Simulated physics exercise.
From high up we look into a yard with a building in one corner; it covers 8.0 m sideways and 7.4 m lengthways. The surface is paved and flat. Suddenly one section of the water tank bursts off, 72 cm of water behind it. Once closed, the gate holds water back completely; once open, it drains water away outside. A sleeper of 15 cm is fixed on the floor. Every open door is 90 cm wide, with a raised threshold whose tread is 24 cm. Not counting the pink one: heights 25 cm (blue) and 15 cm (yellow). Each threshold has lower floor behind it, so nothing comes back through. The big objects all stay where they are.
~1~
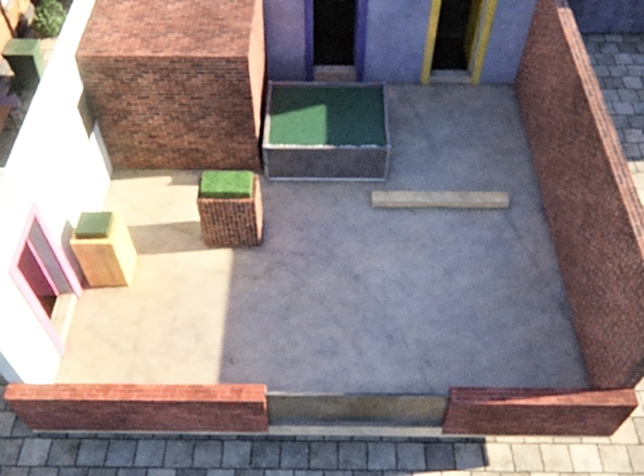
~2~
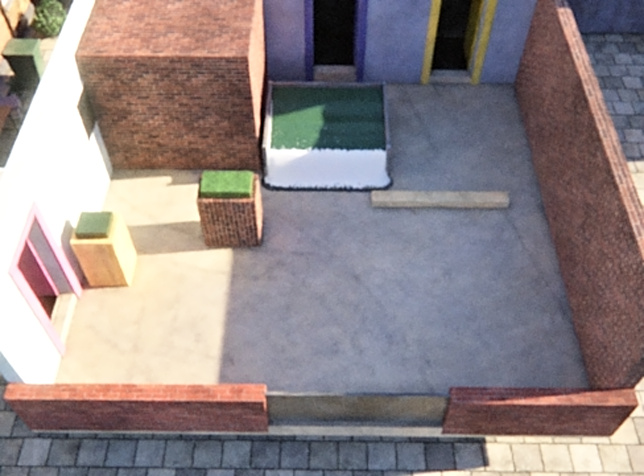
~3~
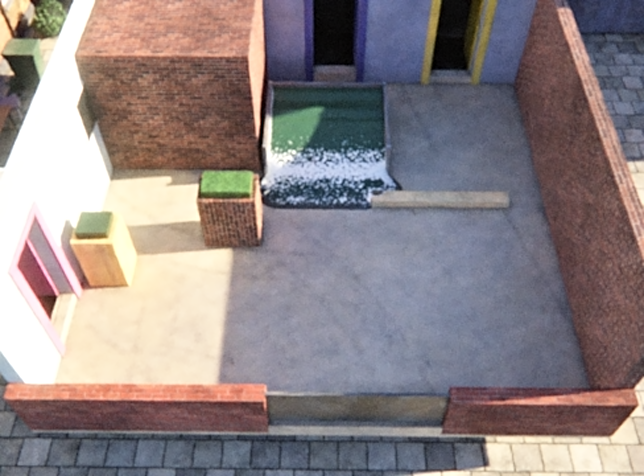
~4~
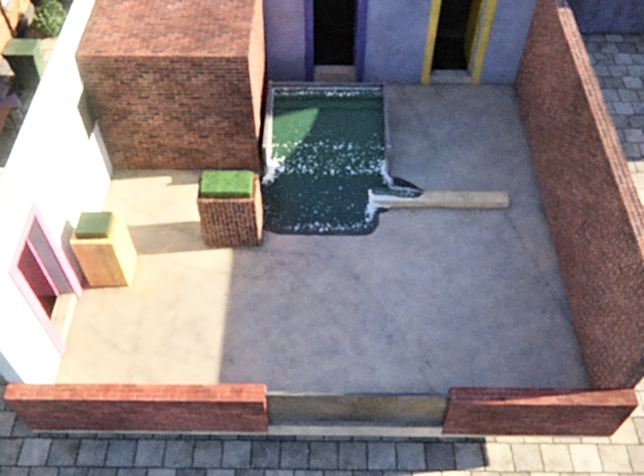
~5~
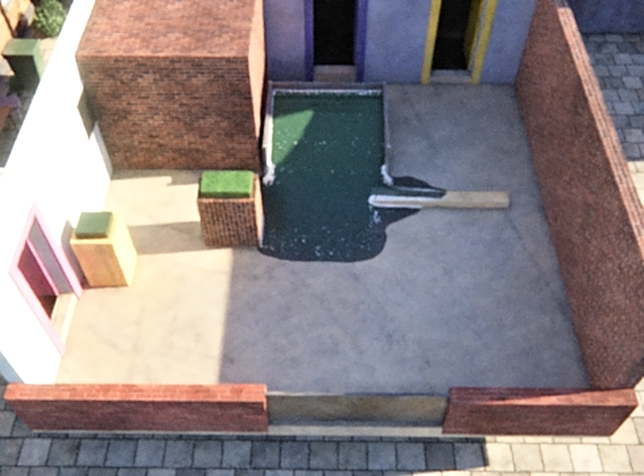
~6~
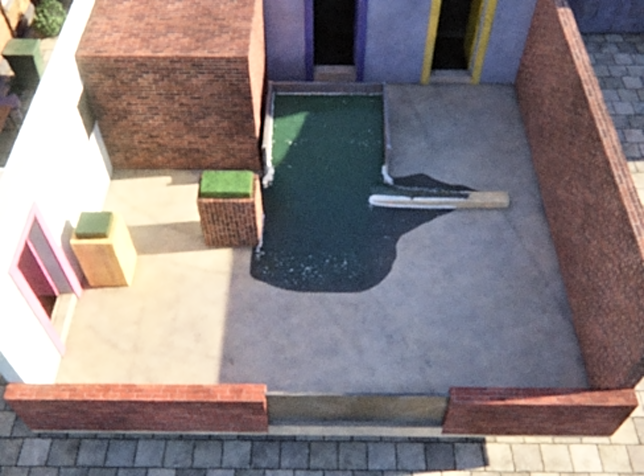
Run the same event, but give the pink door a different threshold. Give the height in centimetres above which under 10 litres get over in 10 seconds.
12 cm.
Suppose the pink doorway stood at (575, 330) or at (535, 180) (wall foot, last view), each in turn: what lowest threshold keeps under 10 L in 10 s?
Minimums: Roughly 12.0 cm and 8.0 cm.
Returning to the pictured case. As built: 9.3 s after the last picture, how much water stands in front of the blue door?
About 4.0 cm.
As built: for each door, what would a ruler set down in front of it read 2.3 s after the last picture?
Depths in cm: Pink 0, blue 0, yellow 0.
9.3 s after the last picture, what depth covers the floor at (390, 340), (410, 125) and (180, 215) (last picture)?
The depths come to about 6, 4 and 5 cm.
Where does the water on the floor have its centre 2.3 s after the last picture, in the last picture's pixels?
My guess is close to (325, 274).
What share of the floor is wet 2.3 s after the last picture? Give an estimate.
65 %.
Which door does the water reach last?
The blue door.
Then, 0.7 s after the last picture water covers 40 % of the floor, deepest (30 cm) near (319, 410); it has not reached the pink door.
Then, 2.3 s after the last picture water covers 65 % of the floor, deepest (26 cm) near (307, 410); it has not reached the pink door.
Then, 9.3 s after the last picture water covers 95 % of the floor, deepest (10 cm) near (237, 174); 6 cm at the pink door, 1 litre in over its 17 cm threshold.
At the pink door as built, the water peaked near 16 cm, 5.1 s after the last picture.
With a threshold of 10 cm, 25 litres would have come in within the 10 s; with 13.5 cm, 5 litres. So under 10 litres takes about 12 cm.
